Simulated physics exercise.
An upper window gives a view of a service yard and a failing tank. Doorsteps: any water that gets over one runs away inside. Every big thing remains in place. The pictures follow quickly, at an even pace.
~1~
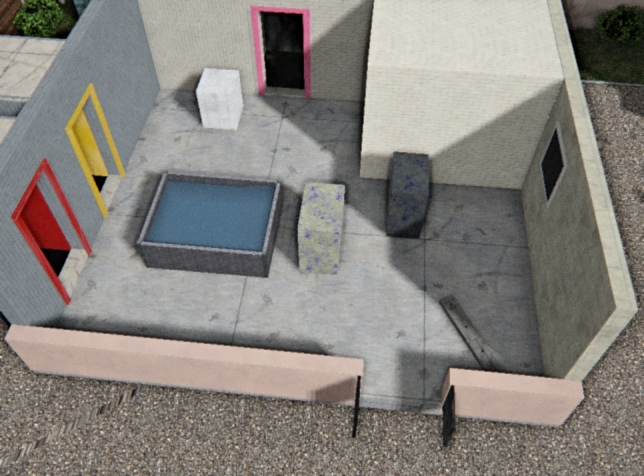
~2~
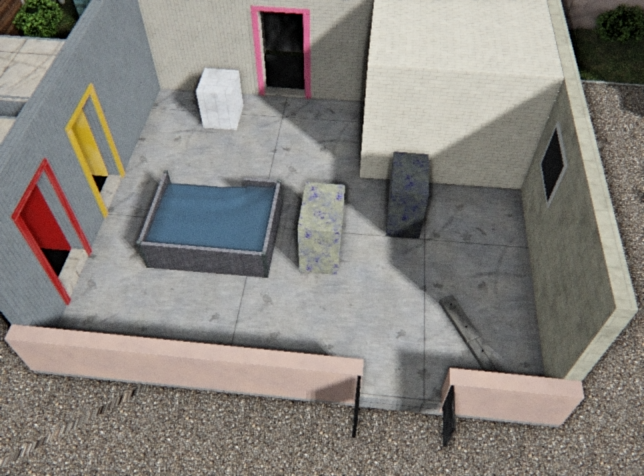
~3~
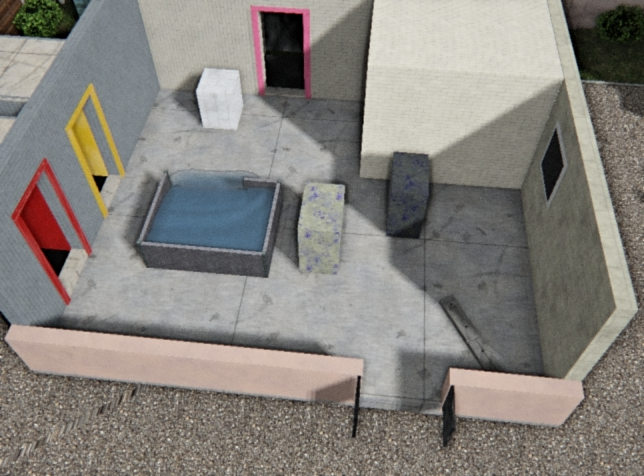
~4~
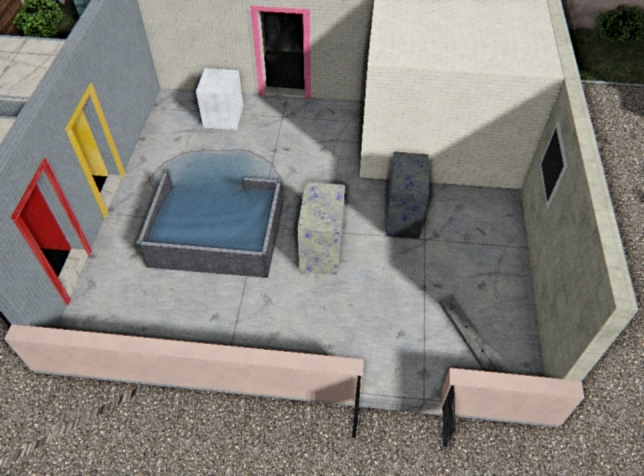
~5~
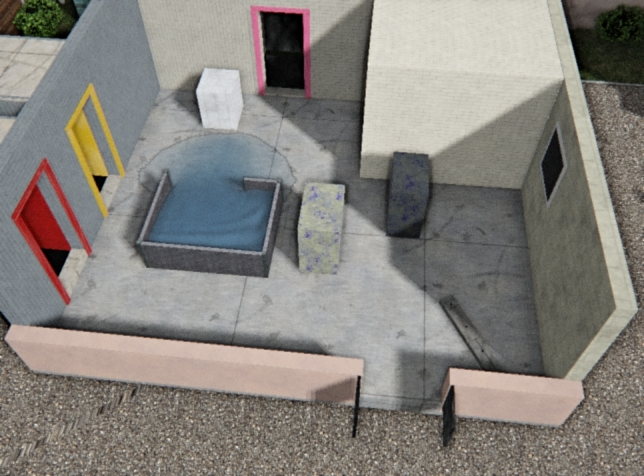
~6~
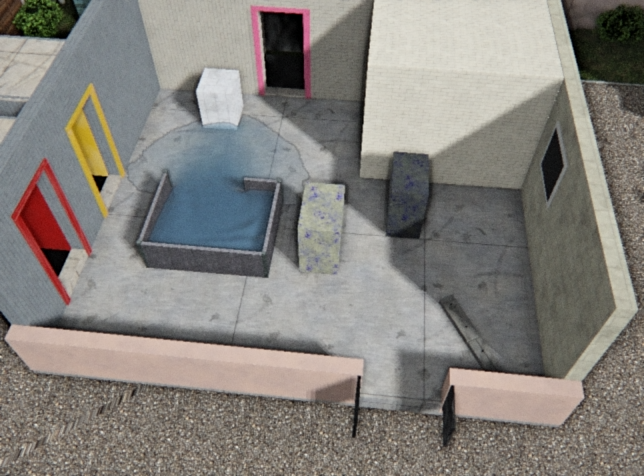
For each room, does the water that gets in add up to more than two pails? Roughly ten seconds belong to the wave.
Red door: No, two pails at most; yellow door: No, two pails at most; pink door: Yes, more than two pails.
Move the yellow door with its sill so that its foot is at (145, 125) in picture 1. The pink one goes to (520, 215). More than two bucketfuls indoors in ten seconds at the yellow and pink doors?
My reading: Yellow door takes more, pink door takes less.
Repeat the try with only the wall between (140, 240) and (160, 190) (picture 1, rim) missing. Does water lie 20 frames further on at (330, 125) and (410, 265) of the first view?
As listed: Unflooded, unflooded.
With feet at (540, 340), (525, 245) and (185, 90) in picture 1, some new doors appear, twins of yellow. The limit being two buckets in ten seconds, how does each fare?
Result per door, in the listed order - below the line, below the line, above the line.
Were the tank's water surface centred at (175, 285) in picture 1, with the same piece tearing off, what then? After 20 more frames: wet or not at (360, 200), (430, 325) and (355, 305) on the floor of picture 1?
Bone-dry, bone-dry, bone-dry.
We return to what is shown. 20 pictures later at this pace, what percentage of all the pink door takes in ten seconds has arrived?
Around 70 %.
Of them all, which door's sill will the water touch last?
That would be the door marked red.
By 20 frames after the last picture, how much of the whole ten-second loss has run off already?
Roughly 65 percent.
A moment on, water covers 25 % of the floor; the red door not reached, the yellow door not reached, the pink door under two buckets in.
Next, water covers 25 % of the floor; the red door not reached, the yellow door wet at the sill, nothing in, the pink door over two buckets in.
Then, water covers 30 % of the floor; the red door not reached, the yellow door wet at the sill, nothing in, the pink door far over two buckets in.
Later, water covers 55 % of the floor; the red door wet at the sill, nothing in, the yellow door wet at the sill, nothing in, the pink door far over two buckets in.
In the end, water covers 75 % of the floor; the red door wet at the sill, nothing in, the yellow door wet at the sill, nothing in, the pink door far over two buckets in.
